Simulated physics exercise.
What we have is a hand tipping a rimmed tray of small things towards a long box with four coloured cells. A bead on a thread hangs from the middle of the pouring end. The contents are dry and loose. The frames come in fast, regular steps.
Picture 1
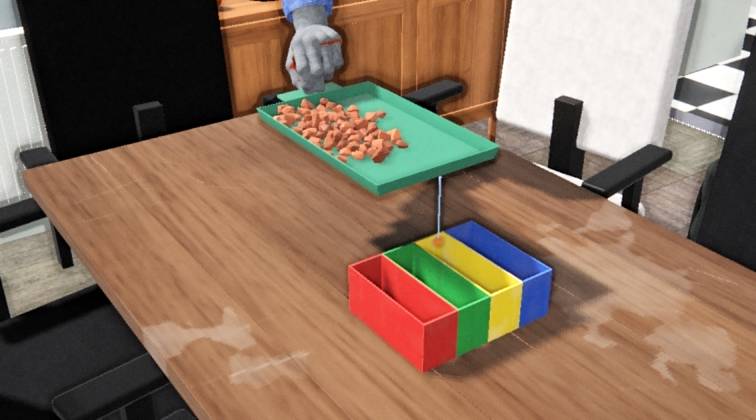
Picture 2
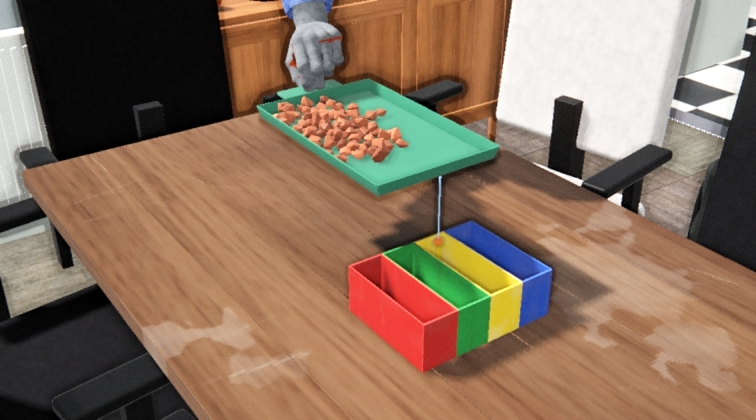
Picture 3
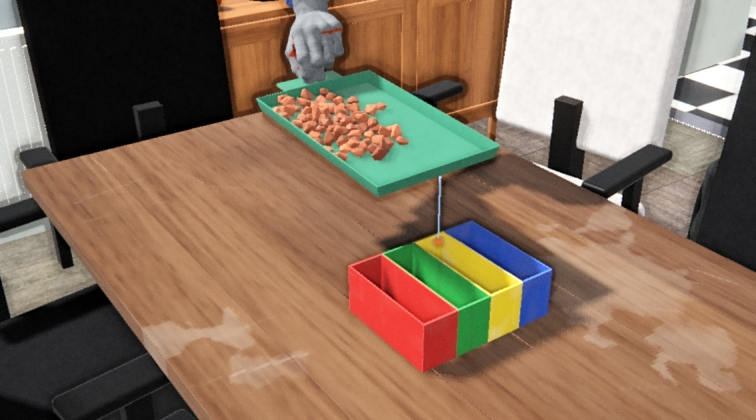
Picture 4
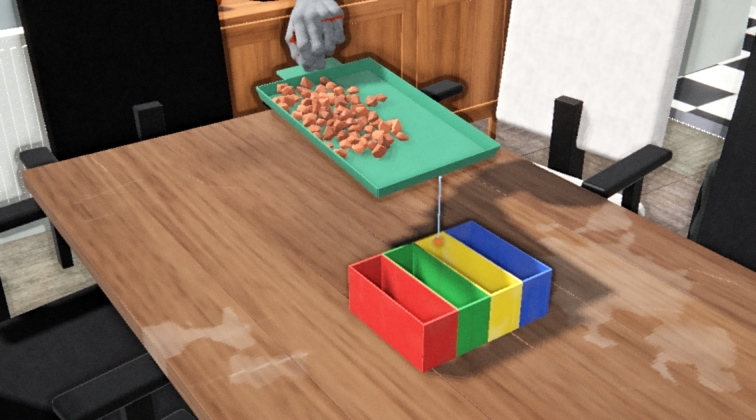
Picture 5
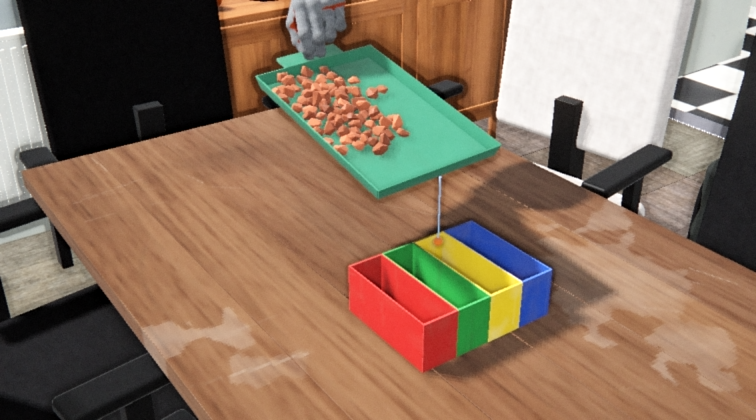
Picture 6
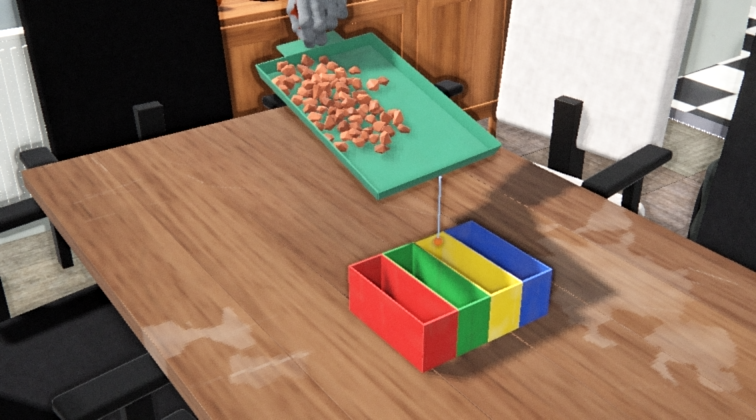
A gloved hand raises the far end of a green tray of reddish-brown bits.
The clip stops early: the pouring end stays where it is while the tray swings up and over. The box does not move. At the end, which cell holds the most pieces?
The red one ends fullest.
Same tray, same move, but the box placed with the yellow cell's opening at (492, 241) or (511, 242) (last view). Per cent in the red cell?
The first gives 20 %, the second 20 %.
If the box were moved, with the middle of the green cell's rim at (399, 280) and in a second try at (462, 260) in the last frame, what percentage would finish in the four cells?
About 90 and 40 per cent.
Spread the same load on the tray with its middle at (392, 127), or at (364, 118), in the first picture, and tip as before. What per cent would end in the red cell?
Roughly 30 per cent, and 40 per cent.
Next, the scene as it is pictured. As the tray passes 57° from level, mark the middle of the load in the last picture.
At about (400, 156).
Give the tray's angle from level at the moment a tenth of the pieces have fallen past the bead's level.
At some 65 degrees.
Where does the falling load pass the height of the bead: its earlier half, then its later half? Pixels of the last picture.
The first part at (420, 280); the rest at (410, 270).
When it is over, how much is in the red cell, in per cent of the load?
Some 50 per cent.
Just after the last frame, tray tipped steeply; almost all on the tray; just a few in the red cell; about a tenth falling or outside the box.
A moment on, tray tipped right over; roughly a quarter on the tray; roughly a third in the red cell; roughly a quarter in the green cell; about a tenth in the yellow cell; just a few in the blue cell; about a tenth falling or outside the box.
Further on, tray tipped past a quarter turn; roughly half in the red cell; roughly a quarter in the green cell; about a tenth in the yellow cell; just a few in the blue cell; about a tenth falling or outside the box.
When it is over, tray tipped past a quarter turn; roughly half in the red cell; roughly a quarter in the green cell; about a tenth in the yellow cell; just a few in the blue cell; about a tenth outside the box.
